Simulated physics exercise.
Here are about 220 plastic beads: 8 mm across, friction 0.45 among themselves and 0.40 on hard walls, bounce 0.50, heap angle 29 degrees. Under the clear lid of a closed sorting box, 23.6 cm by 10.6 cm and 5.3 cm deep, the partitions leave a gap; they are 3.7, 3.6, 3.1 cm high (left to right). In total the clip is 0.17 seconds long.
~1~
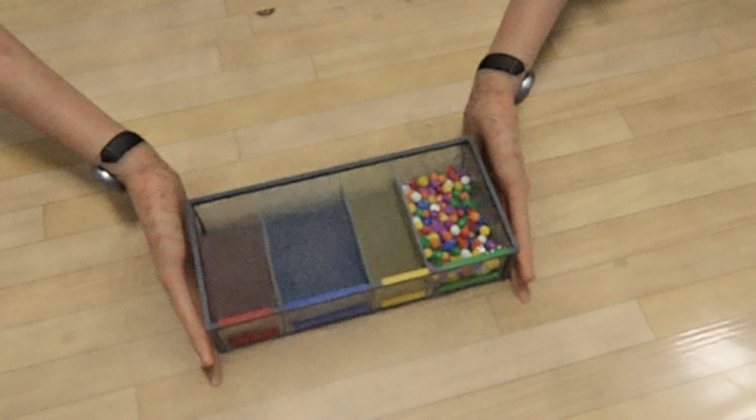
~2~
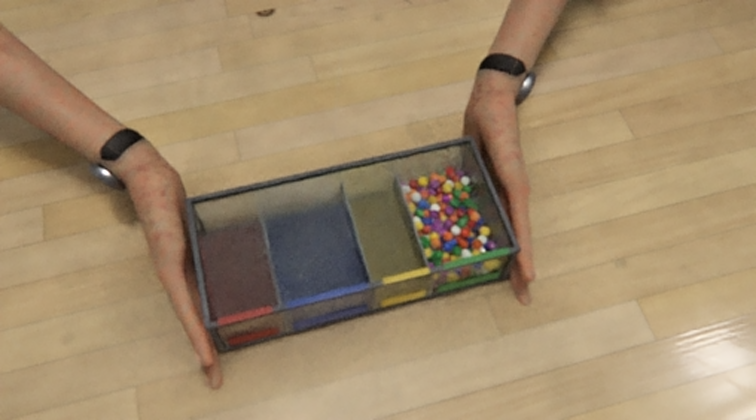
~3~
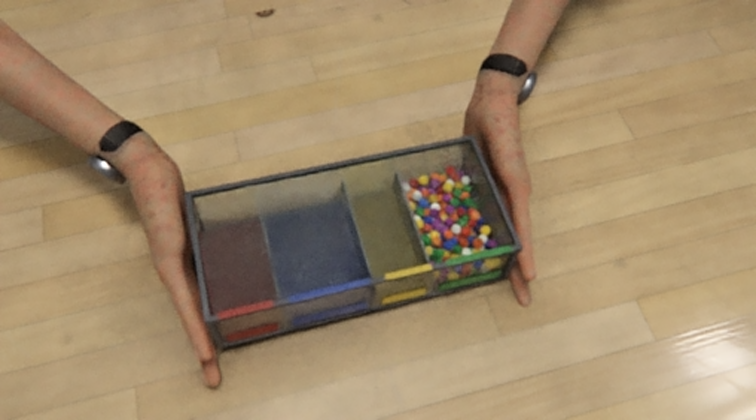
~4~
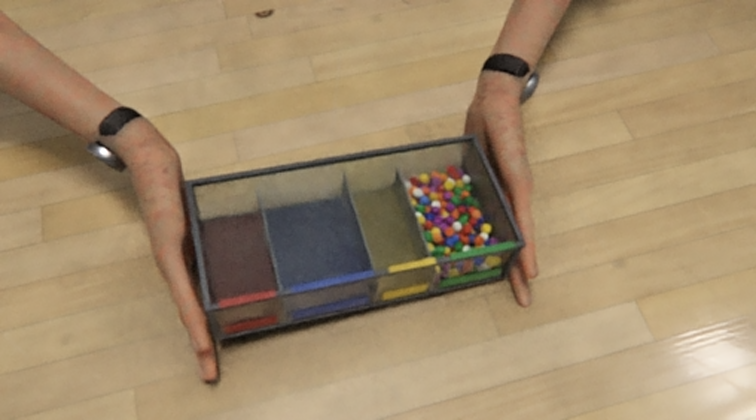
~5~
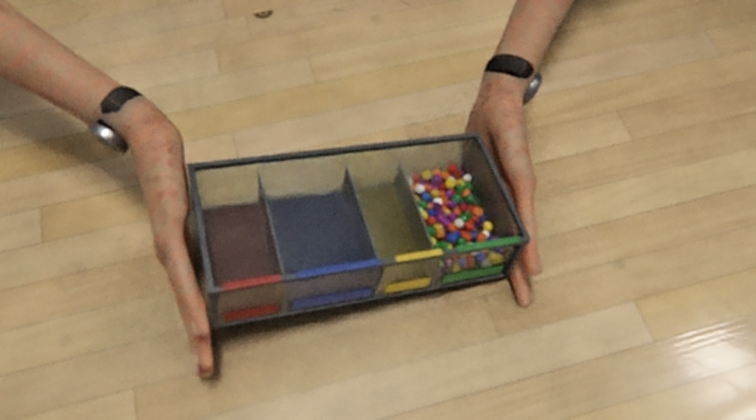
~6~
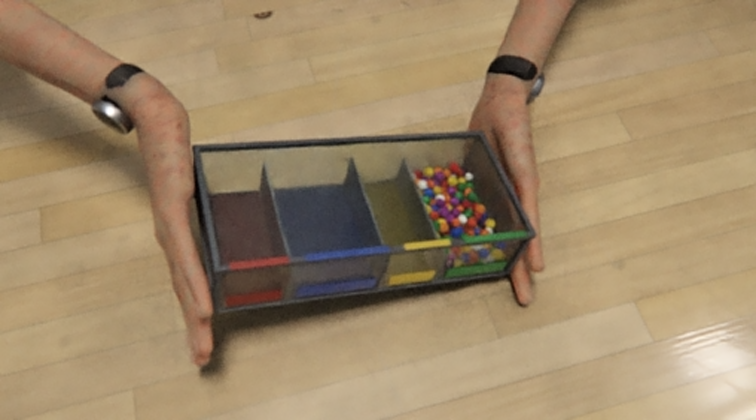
Two hands slowly tilting a clear-lidded box with red, blue, yellow and green sections, multicoloured beads staying heaped in the green section.
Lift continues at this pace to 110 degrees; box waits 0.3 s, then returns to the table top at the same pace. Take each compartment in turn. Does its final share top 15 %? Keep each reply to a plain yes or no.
Here goes: Red compartment no; blue compartment no; green compartment yes; yellow compartment no.
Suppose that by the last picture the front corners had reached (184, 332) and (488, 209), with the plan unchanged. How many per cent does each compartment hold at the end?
The compartments end with red 90 per cent, blue 5 per cent, green 0 per cent and yellow 0 per cent.
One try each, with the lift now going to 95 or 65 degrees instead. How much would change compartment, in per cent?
Some 0 and 0 per cent.
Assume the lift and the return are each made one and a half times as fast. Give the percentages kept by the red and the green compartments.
Outcome, in per cent - red: 0; green: 100.
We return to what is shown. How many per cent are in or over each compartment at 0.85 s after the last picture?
The split is red at 0, blue at 0, green at 100 and yellow at 0 per cent.
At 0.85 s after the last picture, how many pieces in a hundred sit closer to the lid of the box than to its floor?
Roughly 50 per cent.
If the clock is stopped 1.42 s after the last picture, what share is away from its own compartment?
About 0 per cent.
Then, 0.85 s after the last picture, tilt 110 degrees; green 100 %.
Then, 1.42 s after the last picture, tilt 60 degrees; green 100 %.
Then, 2.05 s after the last picture, tilt 0 degrees; green 100 %.
In the end, red 0 %, blue 0 %, green 100 %, yellow 0 %.
